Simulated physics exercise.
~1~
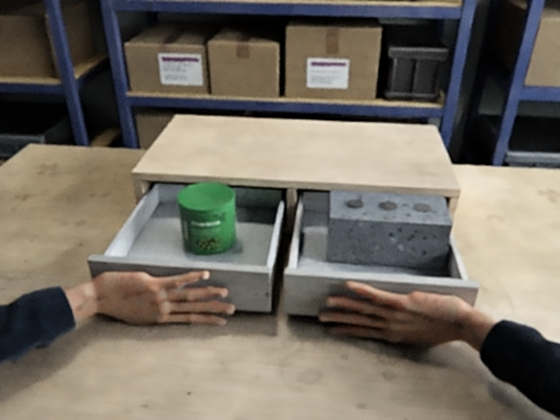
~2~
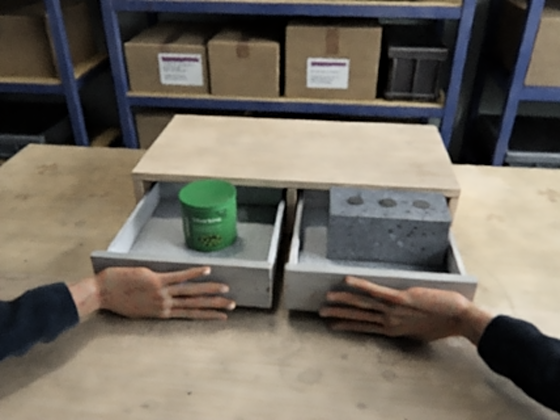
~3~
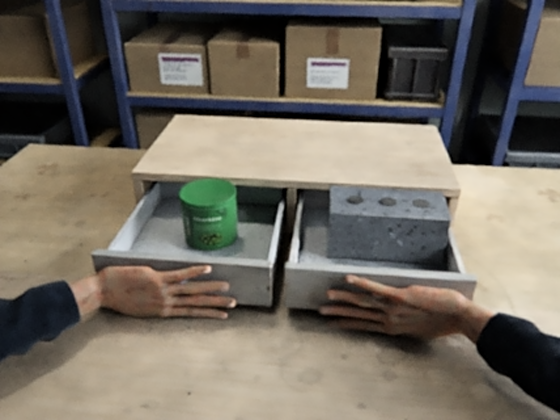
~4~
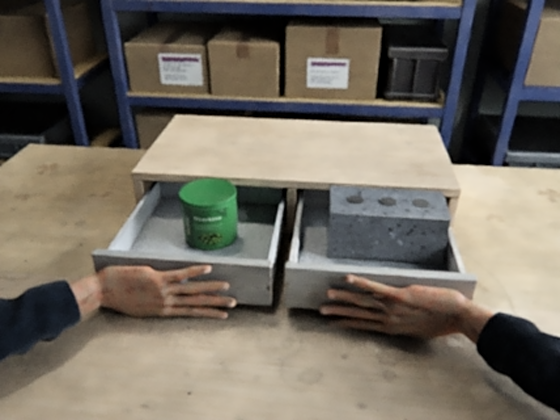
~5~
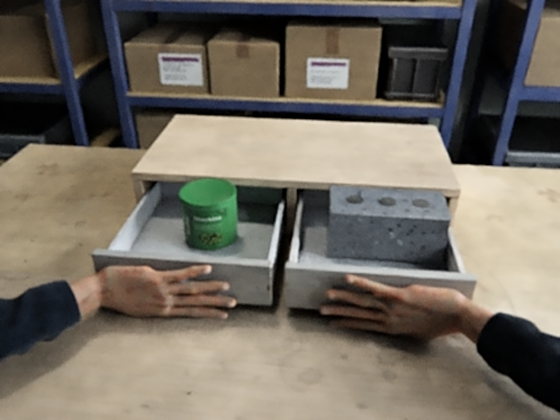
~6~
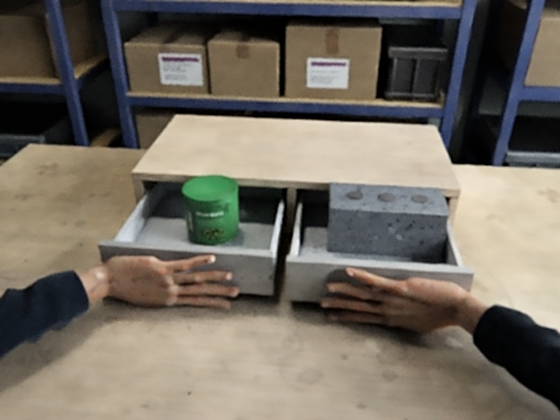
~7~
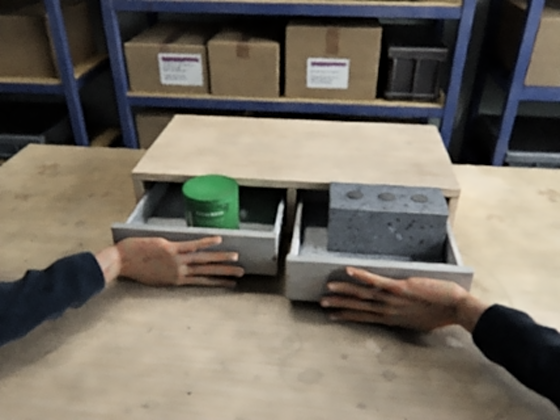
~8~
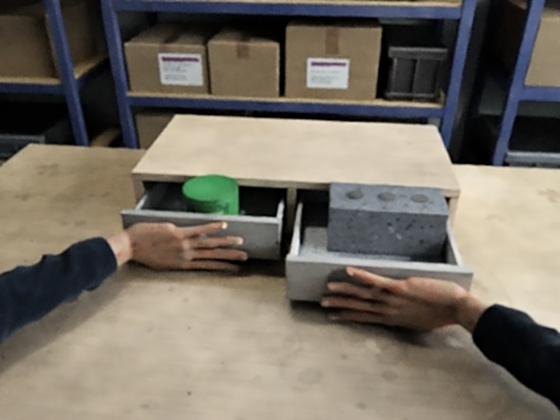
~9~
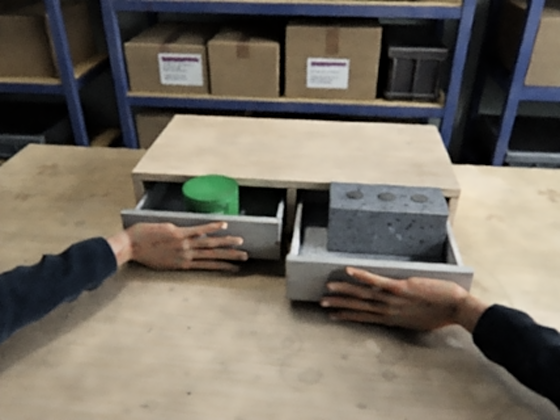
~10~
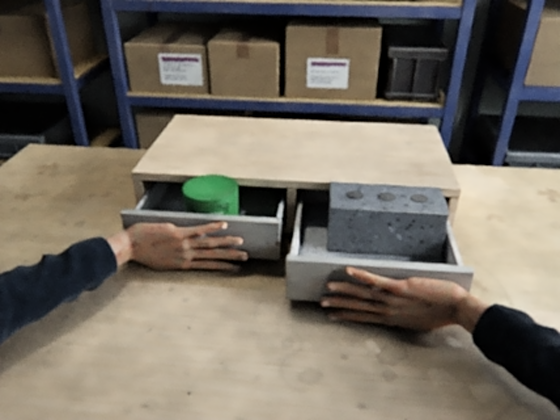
To begin with, two open drawers jut from a low wooden chest on a workbench, a green tub in the left one and a grey brick with holes along its top in the right one. A hand rests against the front of each drawer, and for a while almost nothing moves. Then both hands press inward, and the right drawer shifts only very slightly. The left drawer slides further back, carrying the tub partly under the chest top, before it stops. At the end both drawers remain open, the right one further out, with the hands still against them.
